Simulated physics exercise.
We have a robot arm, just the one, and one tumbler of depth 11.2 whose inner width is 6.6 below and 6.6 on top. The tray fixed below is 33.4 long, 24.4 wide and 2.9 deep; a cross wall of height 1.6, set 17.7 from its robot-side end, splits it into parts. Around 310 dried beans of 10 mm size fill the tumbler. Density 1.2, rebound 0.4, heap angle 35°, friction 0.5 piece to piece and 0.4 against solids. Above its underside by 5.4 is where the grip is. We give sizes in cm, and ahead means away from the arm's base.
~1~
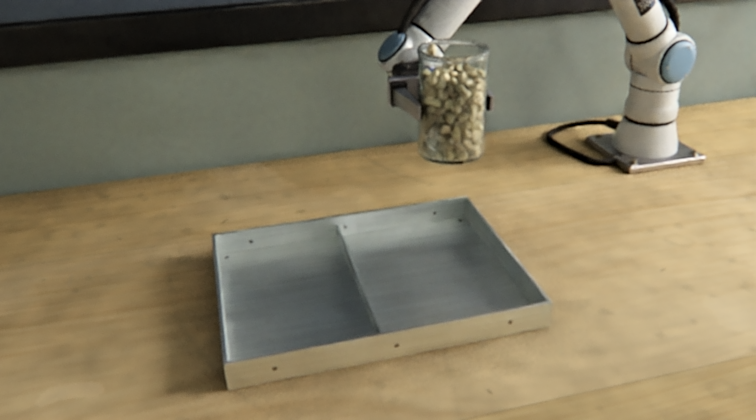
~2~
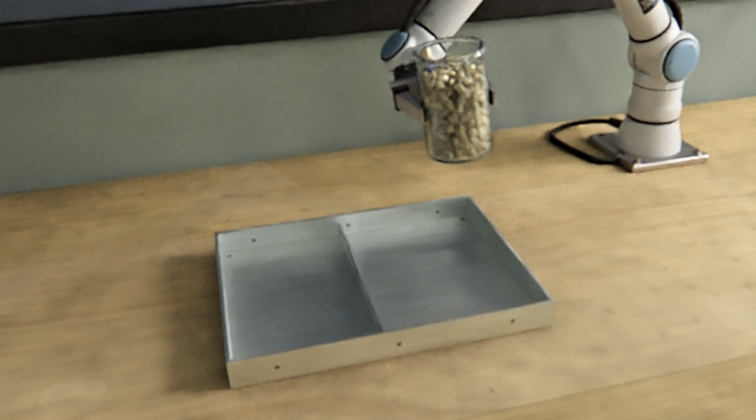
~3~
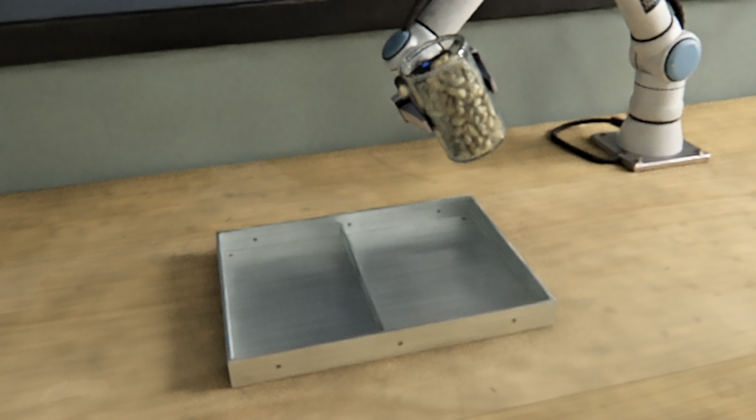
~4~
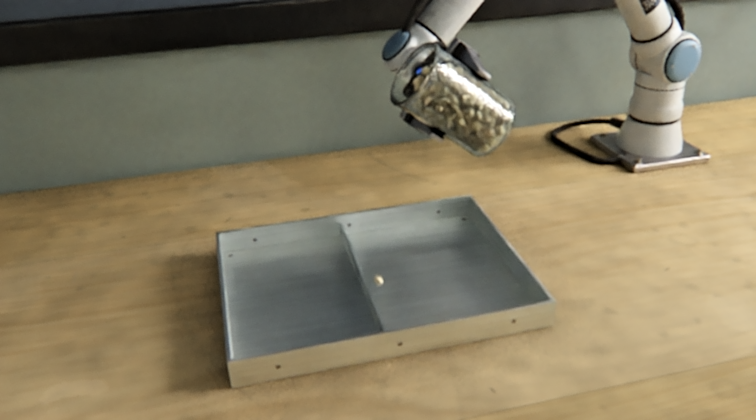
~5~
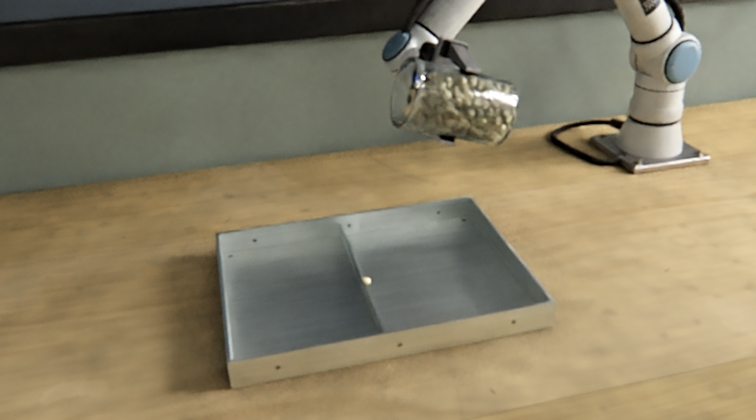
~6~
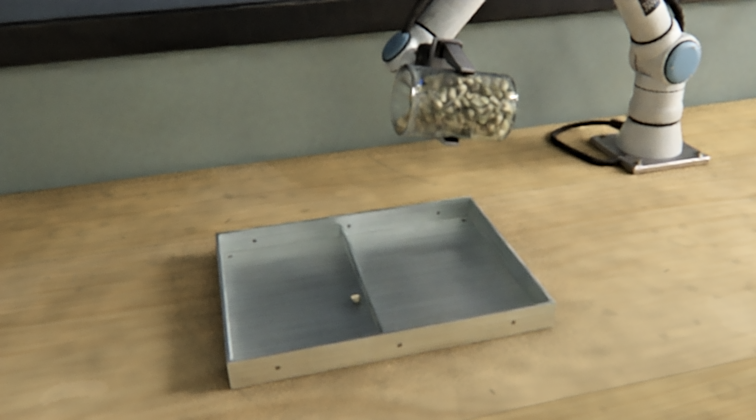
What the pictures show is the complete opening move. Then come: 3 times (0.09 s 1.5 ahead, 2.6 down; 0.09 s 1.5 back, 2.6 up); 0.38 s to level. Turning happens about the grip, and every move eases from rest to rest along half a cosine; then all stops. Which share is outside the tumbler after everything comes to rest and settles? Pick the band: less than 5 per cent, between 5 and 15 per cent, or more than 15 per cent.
The share is between 5 and 15 per cent.
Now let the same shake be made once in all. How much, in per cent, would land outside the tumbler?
I'd expect something close to 5 per cent.
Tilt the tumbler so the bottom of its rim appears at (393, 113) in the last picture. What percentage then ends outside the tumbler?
Result: Approximately 0 %.
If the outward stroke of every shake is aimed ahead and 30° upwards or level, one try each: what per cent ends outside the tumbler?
It comes to around 55 per cent on the first try and around 40 per cent on the second.
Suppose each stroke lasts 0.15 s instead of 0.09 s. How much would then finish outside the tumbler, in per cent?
That gives about 0 percent.
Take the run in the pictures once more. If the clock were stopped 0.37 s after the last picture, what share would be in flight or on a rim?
I'd put it near 1 per cent.
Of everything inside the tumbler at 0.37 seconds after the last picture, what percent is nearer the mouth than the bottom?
Roughly 40 per cent.
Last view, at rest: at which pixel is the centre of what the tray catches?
Around pixel (344, 289).
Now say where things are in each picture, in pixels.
The first frame shows tumbler middle at (452, 103), level; upper third of the load around (453, 84), from x 425 to 480, top at y 50; 310 in the tumbler.
The second frame shows tumbler middle at (455, 101), tilted 8° forward; upper third of the load around (455, 84), from x 425 to 485, top at y 55.
The third frame shows tumbler middle at (456, 101), tilted 27° forward; upper third of the load around (453, 85), from x 405 to 495, top at y 60; 309 in the tumbler, 1 in flight or on a rim.
The fourth frame shows tumbler middle at (455, 102), tilted 52° forward; upper third of the load around (451, 88), from x 380 to 505, top at y 65; 309 in the tumbler, 1 in the robot-side part.
The fifth frame shows tumbler middle at (455, 104), tilted 71° forward; upper third of the load around (455, 90), from x 365 to 510, top at y 75; 309 in the tumbler, 1 in the far-side part.
The sixth frame shows tumbler middle at (454, 104), tilted 79° forward; upper third of the load around (460, 89), from x 355 to 505, top at y 75; 309 in the tumbler, 1 in the far-side part.
Then, 0.37 s later, tilted 79° forward, highest piece 24 above the table; 297 in the tumbler, 6 in the far-side part, 4 in the robot-side part, 3 in flight or on a rim.
Then, 0.74 s later, tilted 38° forward, highest piece 25 above the table; 281 in the tumbler, 19 in the far-side part, 9 in the robot-side part, 1 in flight or on a rim.
Then, 1.12 s later, level, highest piece 26 above the table; 280 in the tumbler, 22 in the far-side part, 8 in the robot-side part.
Then, 2.17 s later, level, highest piece 26 above the table; 280 in the tumbler, 22 in the far-side part, 8 in the robot-side part.
At rest, 280 in the tumbler, 22 in the far-side part, 8 in the robot-side part. That is 10 % outside the tumbler.
